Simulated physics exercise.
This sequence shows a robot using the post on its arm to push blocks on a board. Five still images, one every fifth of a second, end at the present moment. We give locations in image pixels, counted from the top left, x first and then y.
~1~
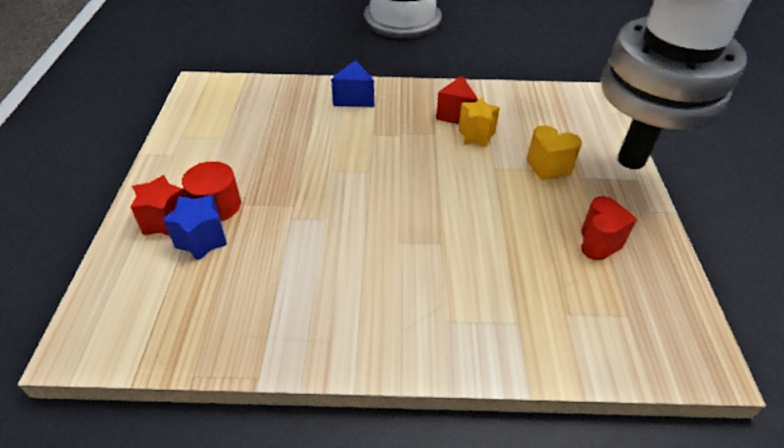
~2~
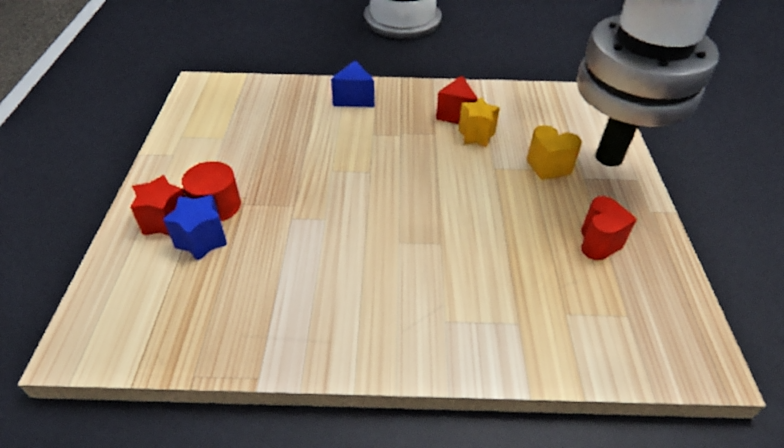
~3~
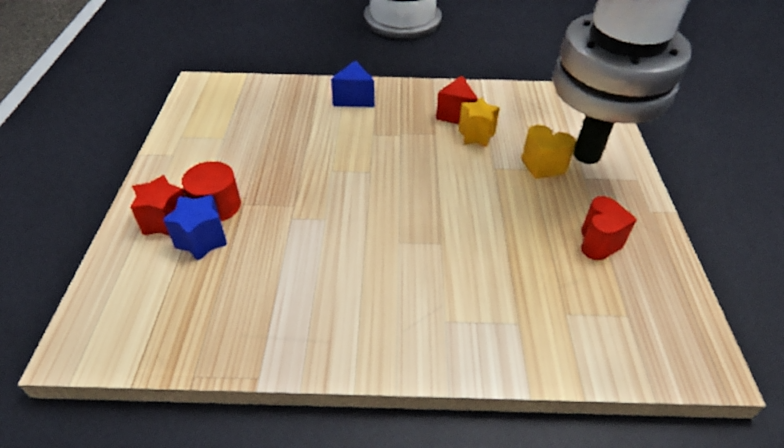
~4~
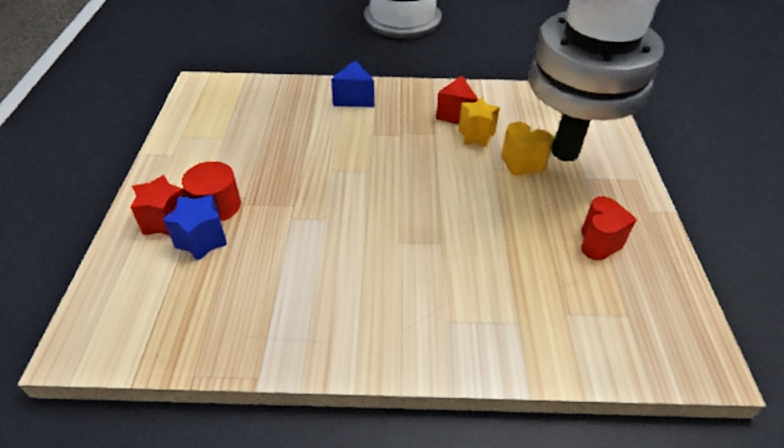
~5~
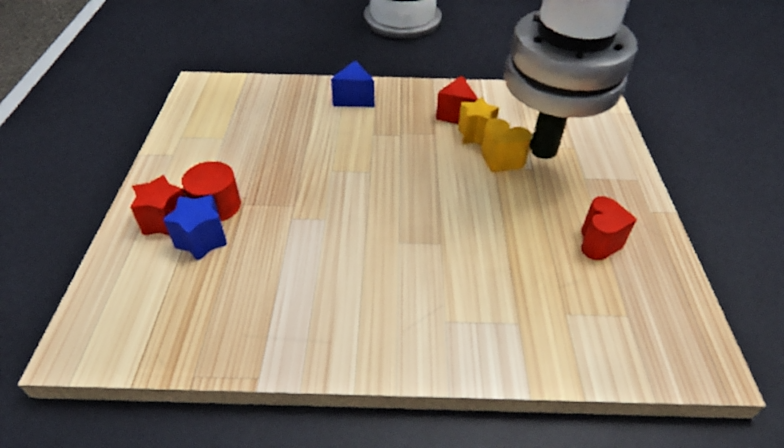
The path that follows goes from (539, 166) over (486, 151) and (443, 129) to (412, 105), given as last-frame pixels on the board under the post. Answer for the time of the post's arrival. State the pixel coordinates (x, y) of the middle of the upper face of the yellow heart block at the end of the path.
Around pixel (435, 125).
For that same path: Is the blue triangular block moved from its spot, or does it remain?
Once the path ends, it is where it was.
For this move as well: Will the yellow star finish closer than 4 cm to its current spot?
No.
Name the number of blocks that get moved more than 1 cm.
Displaced: Three or more.
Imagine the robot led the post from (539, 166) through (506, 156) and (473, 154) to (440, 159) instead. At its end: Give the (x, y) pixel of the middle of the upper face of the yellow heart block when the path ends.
It is going to be at (405, 134).
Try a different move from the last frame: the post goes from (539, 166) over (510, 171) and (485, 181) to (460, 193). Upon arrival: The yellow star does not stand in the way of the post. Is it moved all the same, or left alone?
Somewhere new.
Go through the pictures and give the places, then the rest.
The first picture shows tip of the post at (631, 162), middles of tops, blue triangular block at (353, 73), red triangular block at (459, 88), yellow star at (481, 108), yellow heart block at (557, 138).
The second picture shows post at (609, 159), nothing pushed.
The third picture shows post at (587, 157), yellow heart block at (551, 138).
The fourth picture shows post at (565, 154), yellow heart block at (529, 135).
The fifth picture shows post at (543, 152), blue triangular block at (353, 73), red triangular block at (459, 88), yellow star at (480, 108), yellow heart block at (507, 132).
What follows on the original path. One third of the way, post at (488, 137); yellow star at (463, 108), turned 70° clockwise; yellow heart block at (454, 128), turned 35° anticlockwise.
Two thirds of the way, post at (444, 115); red triangular block at (452, 79), turned 25° clockwise; yellow star at (429, 90), turned 95° clockwise; yellow heart block at (435, 125), turned 85° anticlockwise.
At the end, post at (413, 90); blue triangular block unmoved; red triangular block at (452, 79), turned 30° clockwise; yellow star at (397, 67), turned 90° clockwise; yellow heart block at (435, 125), turned 85° anticlockwise.
